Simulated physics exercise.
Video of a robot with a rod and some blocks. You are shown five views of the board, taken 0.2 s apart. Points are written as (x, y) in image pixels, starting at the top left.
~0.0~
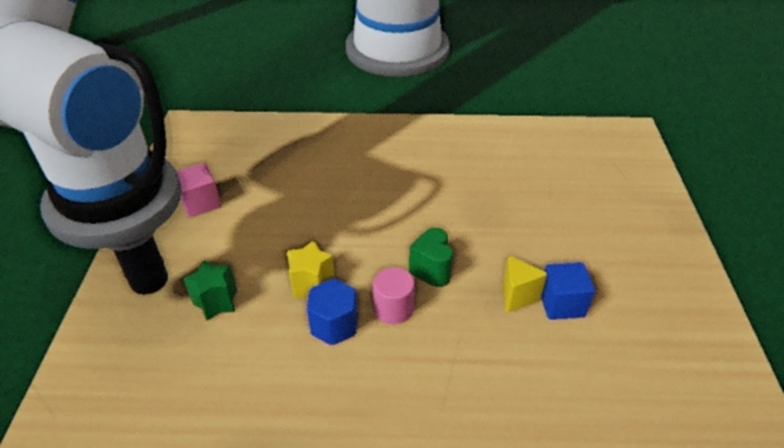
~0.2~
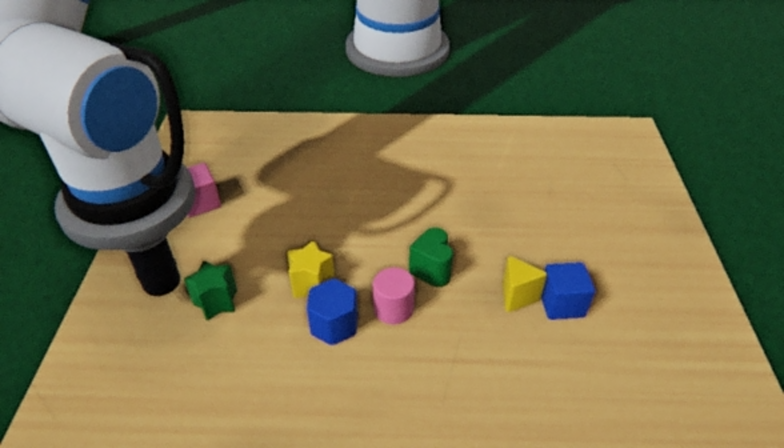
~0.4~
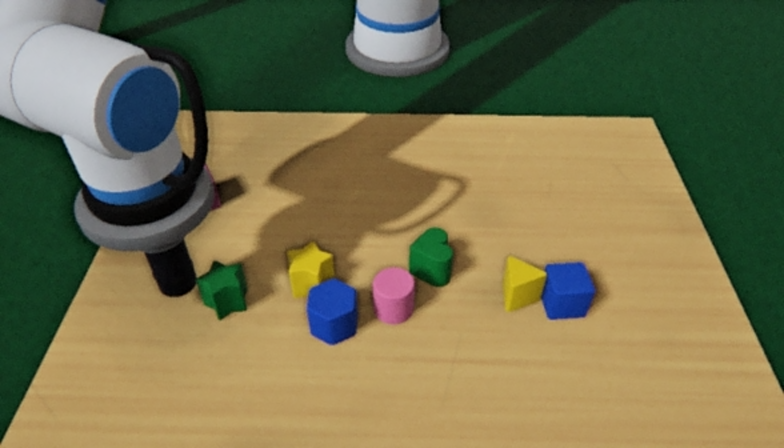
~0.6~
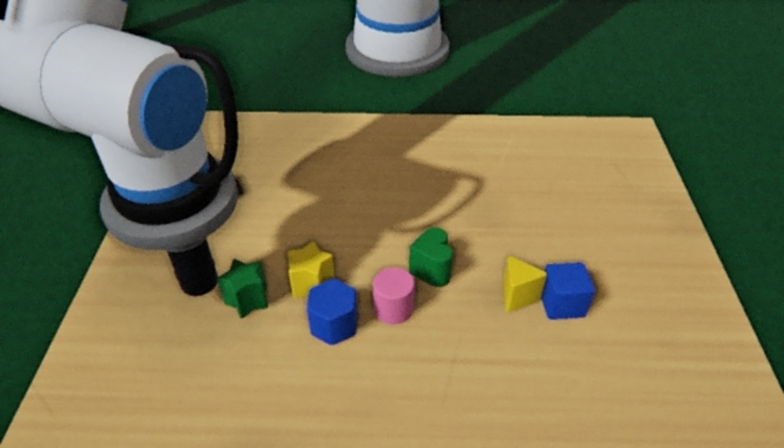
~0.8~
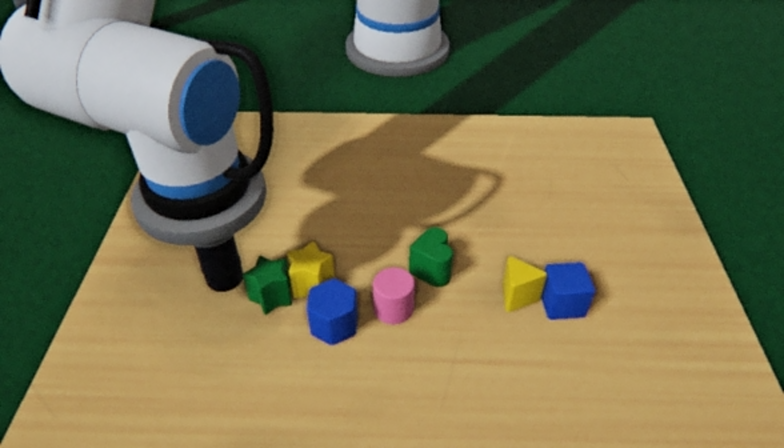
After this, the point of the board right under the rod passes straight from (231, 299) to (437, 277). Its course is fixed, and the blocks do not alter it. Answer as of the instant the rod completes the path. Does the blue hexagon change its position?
No, that is not what happens.
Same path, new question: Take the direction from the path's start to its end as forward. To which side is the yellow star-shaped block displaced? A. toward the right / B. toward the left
B: Toward the left.
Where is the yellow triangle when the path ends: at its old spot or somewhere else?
At the end of the path, the yellow triangle remains in its old spot.
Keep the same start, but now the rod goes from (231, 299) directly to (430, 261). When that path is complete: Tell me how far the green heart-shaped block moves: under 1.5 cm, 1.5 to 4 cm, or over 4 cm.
Over 4 cm.
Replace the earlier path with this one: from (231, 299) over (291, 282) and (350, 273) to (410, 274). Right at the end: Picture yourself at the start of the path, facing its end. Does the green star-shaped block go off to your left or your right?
To the path's right.
What follows on the original path. One third of the way, rod at (300, 271); green star-shaped block at (340, 259); yellow star-shaped block at (370, 241).
Two thirds of the way, rod at (369, 264); green star-shaped block at (402, 250), turned 45° anticlockwise; yellow star-shaped block at (408, 223), turned 60° anticlockwise; green heart-shaped block at (448, 242).
At the end, rod at (438, 258); green star-shaped block at (472, 245), turned 40° anticlockwise; yellow star-shaped block at (418, 220), turned 95° anticlockwise; blue hexagon not moved; green heart-shaped block at (500, 229); yellow triangle not moved.
